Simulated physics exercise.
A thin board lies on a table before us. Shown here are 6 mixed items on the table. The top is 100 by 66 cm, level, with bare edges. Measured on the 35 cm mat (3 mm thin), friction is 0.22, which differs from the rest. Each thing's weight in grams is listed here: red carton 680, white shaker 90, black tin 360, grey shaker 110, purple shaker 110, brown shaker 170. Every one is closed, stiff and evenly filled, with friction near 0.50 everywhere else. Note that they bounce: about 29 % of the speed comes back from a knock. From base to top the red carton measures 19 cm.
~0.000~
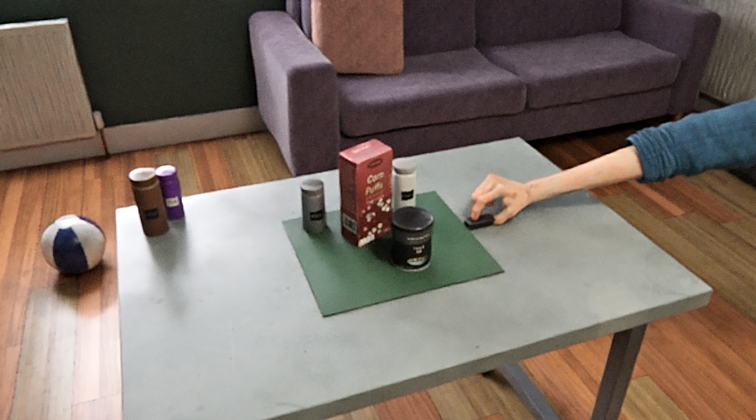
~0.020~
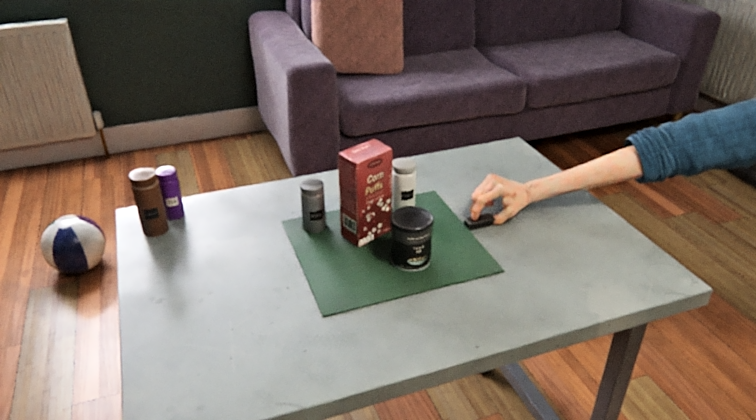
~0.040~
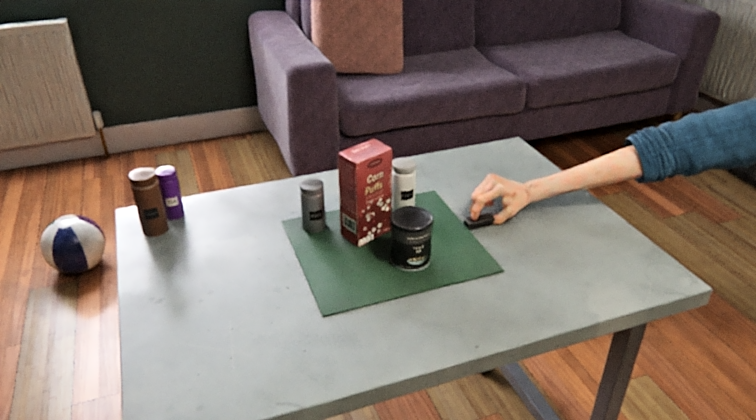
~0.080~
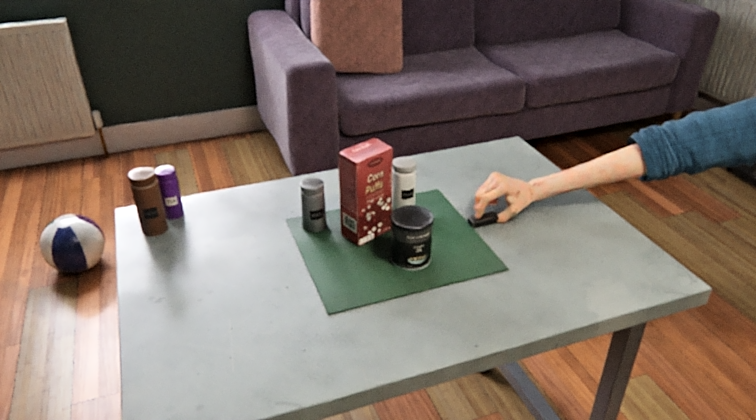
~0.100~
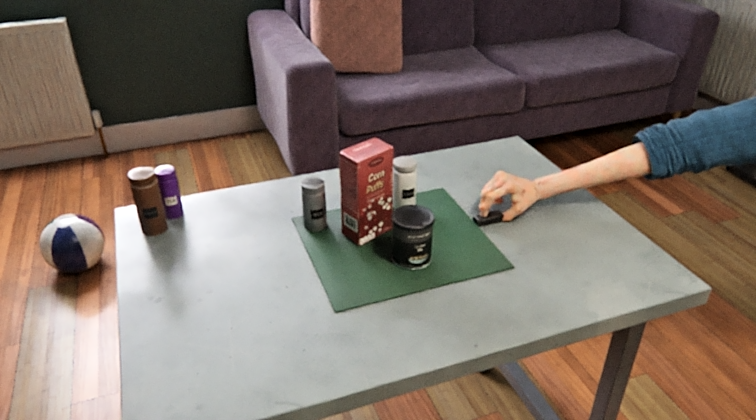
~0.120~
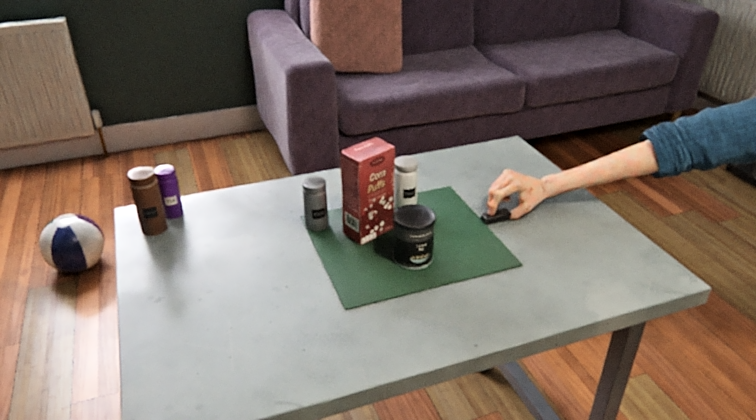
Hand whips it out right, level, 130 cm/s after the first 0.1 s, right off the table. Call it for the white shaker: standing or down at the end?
Down.
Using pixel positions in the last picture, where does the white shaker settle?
It comes to a stop close to (518, 174).
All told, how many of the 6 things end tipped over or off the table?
Total: 1.
By 0.32 s, mat out by 30 cm; white shaker 8 cm from its spot near (439, 177); black tin 9 cm from its spot; red carton 7 cm from its spot.
By 0.52 s, mat out by 56 cm; white shaker tilted 21° near (492, 166); black tin 14 cm from its spot; red carton 7 cm from its spot.
When it is over (1.2 s), lying over on the table, white shaker; not toppled but over 6 cm from the start, red carton and black tin; the other 3 within 6 cm of the start. End places, in pixels of the last picture, white shaker near (517, 174).
